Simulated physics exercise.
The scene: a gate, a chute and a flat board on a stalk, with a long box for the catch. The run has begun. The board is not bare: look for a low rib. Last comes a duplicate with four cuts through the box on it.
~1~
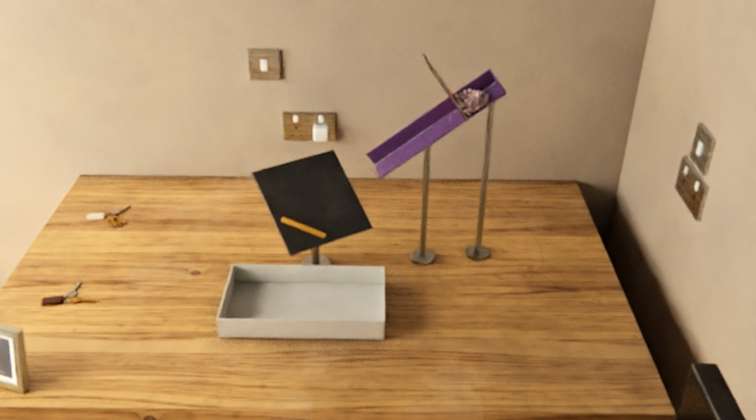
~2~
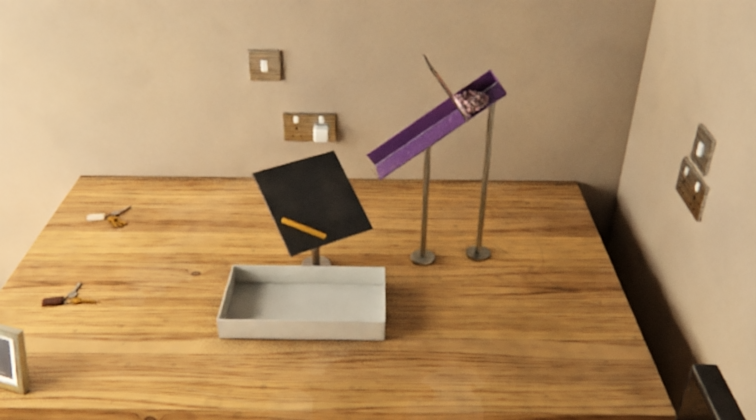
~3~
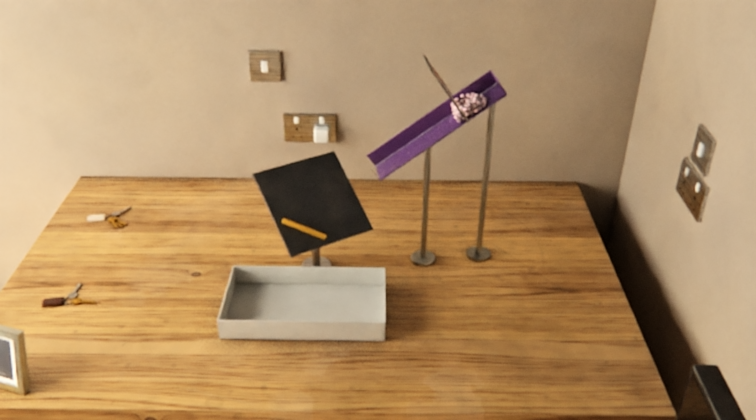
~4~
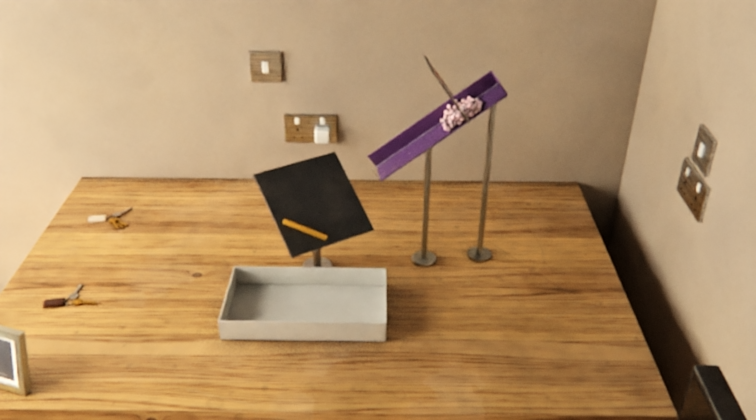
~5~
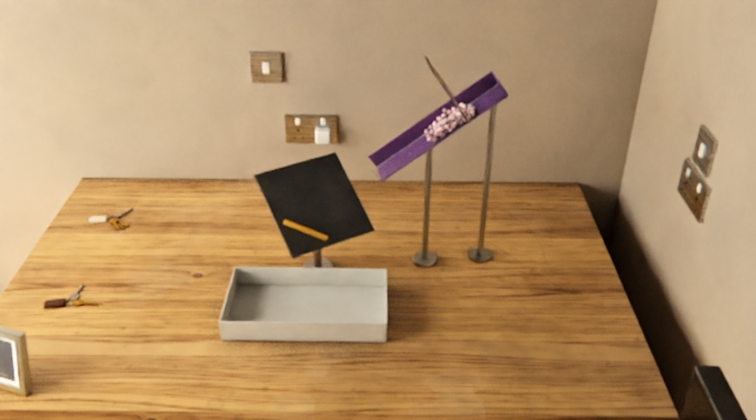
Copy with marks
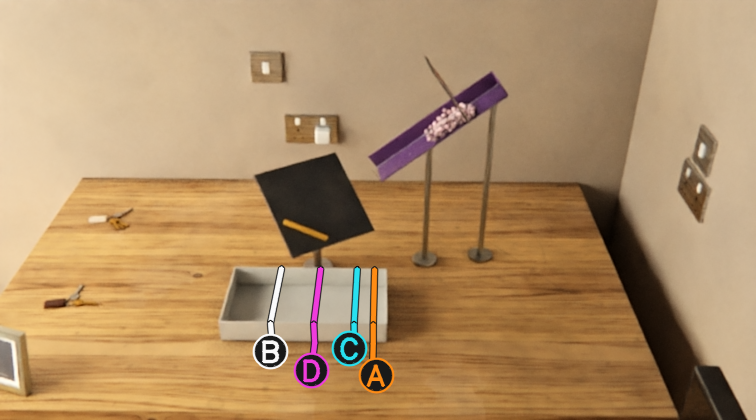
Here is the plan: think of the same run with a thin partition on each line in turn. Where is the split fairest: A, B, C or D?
Line C.
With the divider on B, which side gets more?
The right side.
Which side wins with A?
The left side.
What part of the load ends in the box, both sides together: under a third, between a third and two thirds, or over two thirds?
About that: Over two thirds.
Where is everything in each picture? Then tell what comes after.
Load behind the gate (472, 99), sugar pearls; lip of the chute (377, 172), sloping gently, in the first frame.
Middle of the board (313, 201), tilted fairly steeply; middle of its low edge (333, 242); of its high edge (294, 161), in the second frame.
Front corners of the box (218, 320) and (385, 322), empty; front of the load (456, 117), in the third frame.
Middle of the load (461, 112); its front (446, 128), roughly a quarter of the way to the lip; rib from (284, 219) to (328, 236), in the fourth frame.
Middle of the load (451, 118); its front (426, 131), roughly a third of the way to the lip, in the fifth frame.
On the marked copy, line A crosses the front rim at (373, 323); line B crosses the front rim at (270, 322); line C crosses the front rim at (354, 323); line D crosses the front rim at (313, 323).
With A, of what is caught, almost all on the left of the divider, about a tenth on the right.
With B, of what is caught, just a few on the left of the divider, almost all on the right.
With C, of what is caught, roughly half on the left of the divider, roughly half on the right.
With D, of what is caught, about a tenth on the left of the divider, almost all on the right.
